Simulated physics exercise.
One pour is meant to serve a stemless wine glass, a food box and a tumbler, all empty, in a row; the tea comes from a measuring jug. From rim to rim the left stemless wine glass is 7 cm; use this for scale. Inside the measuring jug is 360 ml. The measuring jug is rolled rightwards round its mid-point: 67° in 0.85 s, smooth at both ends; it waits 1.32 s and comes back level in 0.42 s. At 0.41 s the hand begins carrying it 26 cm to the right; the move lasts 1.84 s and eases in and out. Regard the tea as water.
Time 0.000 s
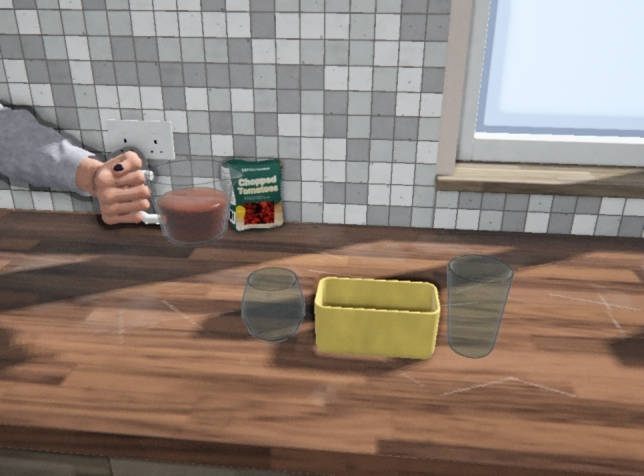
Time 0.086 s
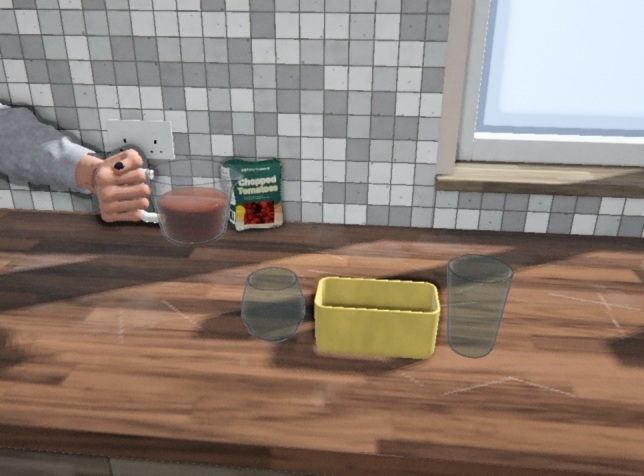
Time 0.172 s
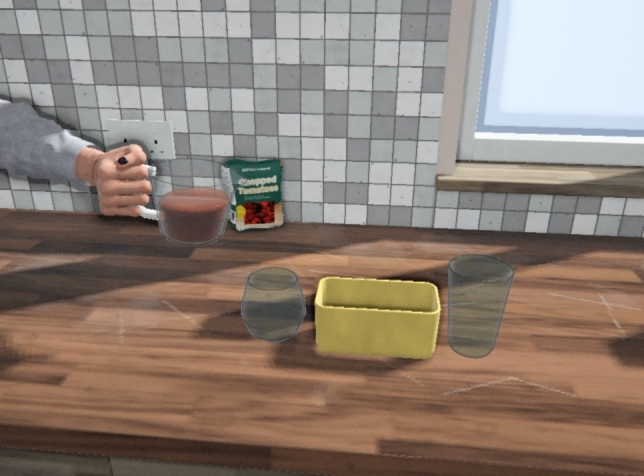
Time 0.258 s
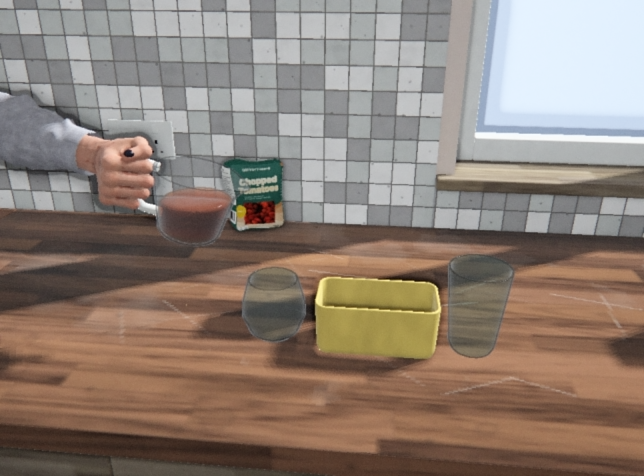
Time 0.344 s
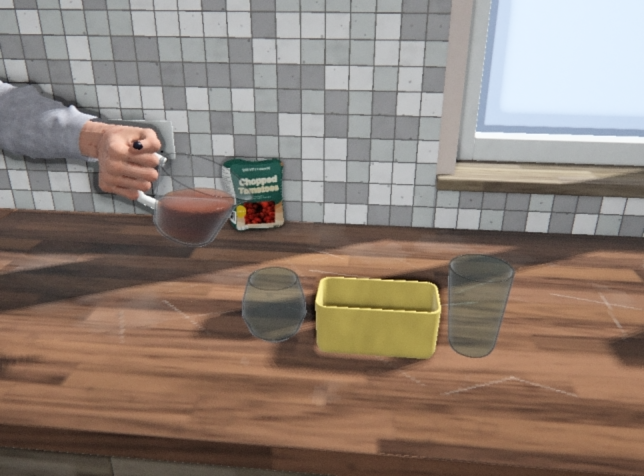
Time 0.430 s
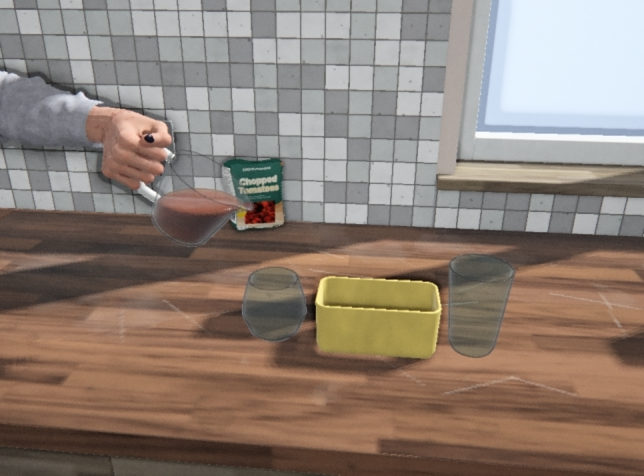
On a wooden kitchen counter, a hand held a clear jug of reddish-brown tea behind two empty glasses and a yellow box, then gradually tilted it to the right.
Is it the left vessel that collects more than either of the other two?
The one in the centre spot collects most.
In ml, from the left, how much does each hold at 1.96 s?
From the left: Around 70 ml, then around 150 ml, then around 0 ml.
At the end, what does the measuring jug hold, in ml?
Roughly 40 ml stays in it.
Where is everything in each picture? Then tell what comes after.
Tilt 0°; pouring edge (243, 175); surface from (160, 195) to (229, 198); the left stemless wine glass's rim runs from (249, 279) to (296, 281); the middle food box's rim runs from (318, 293) to (437, 299); the right tumbler's rim runs from (449, 268) to (512, 271), in the first frame.
Tilt 2°; pouring edge (244, 177); surface from (159, 195) to (229, 198), in the second frame.
Tilt 7°; pouring edge (247, 181); surface from (161, 195) to (230, 199), in the third frame.
Tilt 14°; pouring edge (251, 189); surface from (162, 196) to (232, 199), in the fourth frame.
Tilt 24°; pouring edge (253, 198); surface from (161, 196) to (236, 200), in the fifth frame.
Tilt 34°; pouring edge (254, 209); surface from (160, 196) to (243, 202), in the sixth frame.
By 1.04 s the tilt is 67° and from the left they hold 70 ml, 30 ml, 0 ml, the measuring jug 140 ml, and 60 ml is on the work surface.
By 1.49 s the tilt is 67° and from the left they hold 70 ml, 120 ml, 0 ml, the measuring jug 80 ml, and 80 ml is on the work surface.
By 1.96 s the tilt is 67° and from the left they hold 70 ml, 150 ml, 0 ml, the measuring jug 55 ml, and 85 ml is on the work surface.
By 2.46 s the tilt is 14° and from the left they hold 70 ml, 160 ml, 0 ml, the measuring jug 45 ml, and 85 ml is on the work surface.
At rest from the left they hold 70 ml, 160 ml, 0 ml, the measuring jug 45 ml, and 85 ml is on the work surface.
